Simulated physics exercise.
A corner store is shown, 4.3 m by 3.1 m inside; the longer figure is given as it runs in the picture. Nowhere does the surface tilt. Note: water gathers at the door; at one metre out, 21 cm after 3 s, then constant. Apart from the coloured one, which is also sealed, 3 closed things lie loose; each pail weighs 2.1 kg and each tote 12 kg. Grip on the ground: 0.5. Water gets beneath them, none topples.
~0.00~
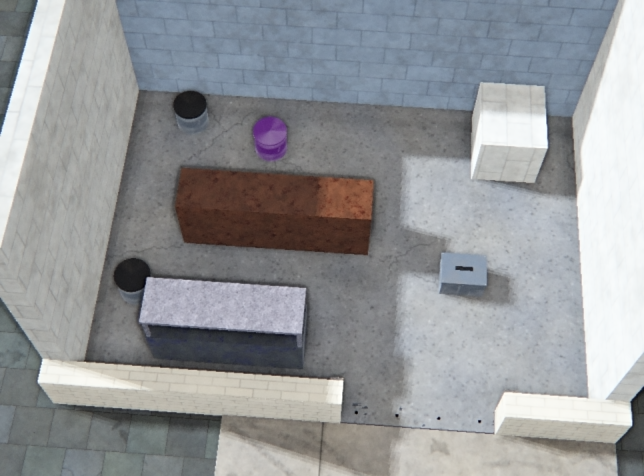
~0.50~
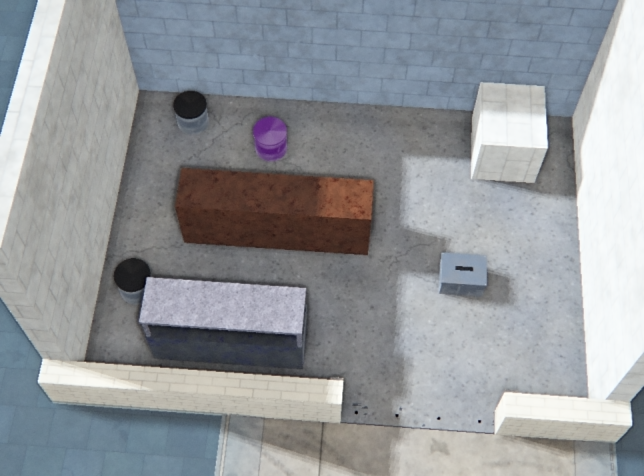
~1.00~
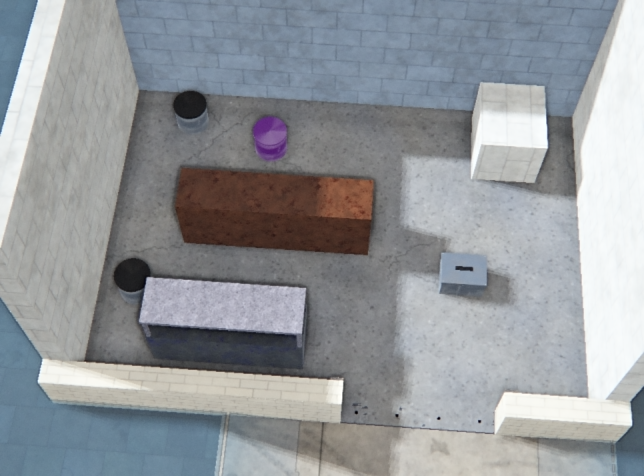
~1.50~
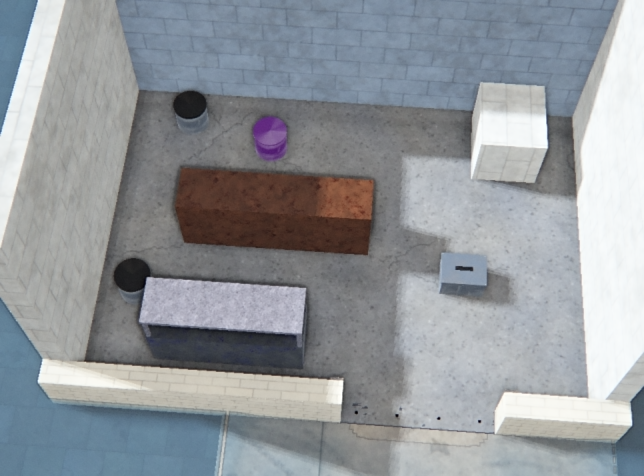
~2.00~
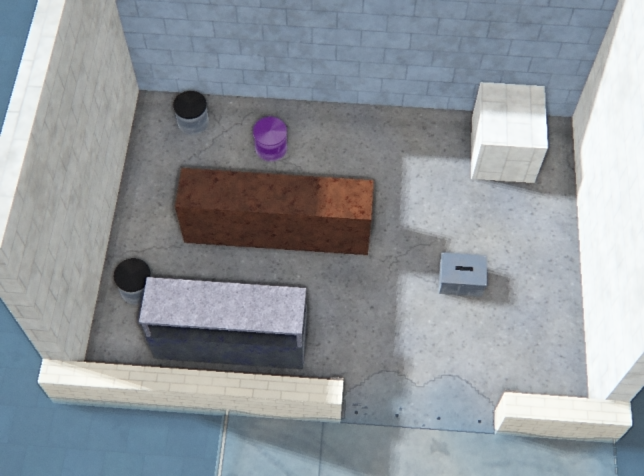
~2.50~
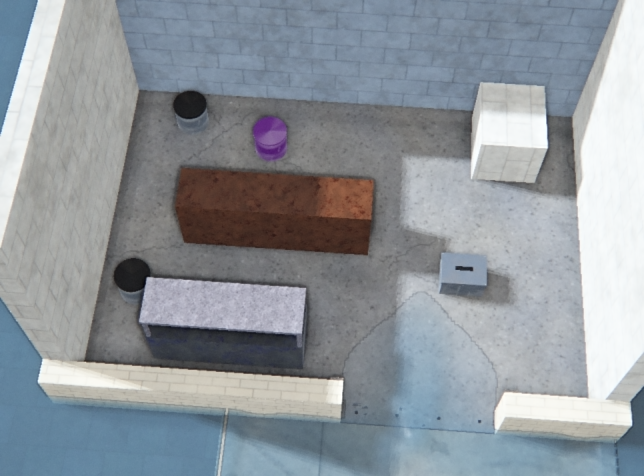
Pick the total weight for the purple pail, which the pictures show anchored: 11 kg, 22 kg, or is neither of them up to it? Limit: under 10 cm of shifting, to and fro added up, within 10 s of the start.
22 kg is needed.
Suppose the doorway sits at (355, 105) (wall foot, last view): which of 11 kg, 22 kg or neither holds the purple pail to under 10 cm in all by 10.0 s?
Then the lower weight is enough.
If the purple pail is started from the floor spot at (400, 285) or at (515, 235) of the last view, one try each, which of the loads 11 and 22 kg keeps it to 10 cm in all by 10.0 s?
The big mass is needed; the big mass is needed.
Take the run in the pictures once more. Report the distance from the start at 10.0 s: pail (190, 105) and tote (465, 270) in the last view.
Shifts: 40 cm / 300 cm.
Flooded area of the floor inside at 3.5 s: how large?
My estimate is roughly 3.5 m2.
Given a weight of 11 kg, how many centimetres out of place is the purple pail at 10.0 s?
Shift: About 60 cm.
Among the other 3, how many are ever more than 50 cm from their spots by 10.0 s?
That comes to 3.
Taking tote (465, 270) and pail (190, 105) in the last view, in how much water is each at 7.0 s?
I'd estimate 14 cm for the first and 8 cm for the second.
After 3.5 s the purple pail would be 0 cm from its start with 11 kg and 0 cm from its start with 22 kg; 0 cm of water round it then.
After 4.5 s the purple pail would be 0 cm from its start with 11 kg and 0 cm from its start with 22 kg; 0 cm of water round it then.
After 7.0 s the purple pail would be 0 cm from its start with 11 kg and 0 cm from its start with 22 kg; 3 cm of water round it then.
After 10.0 s the purple pail would be 62 cm from its start with 11 kg and 0 cm from its start with 22 kg; 12 cm of water round it then.
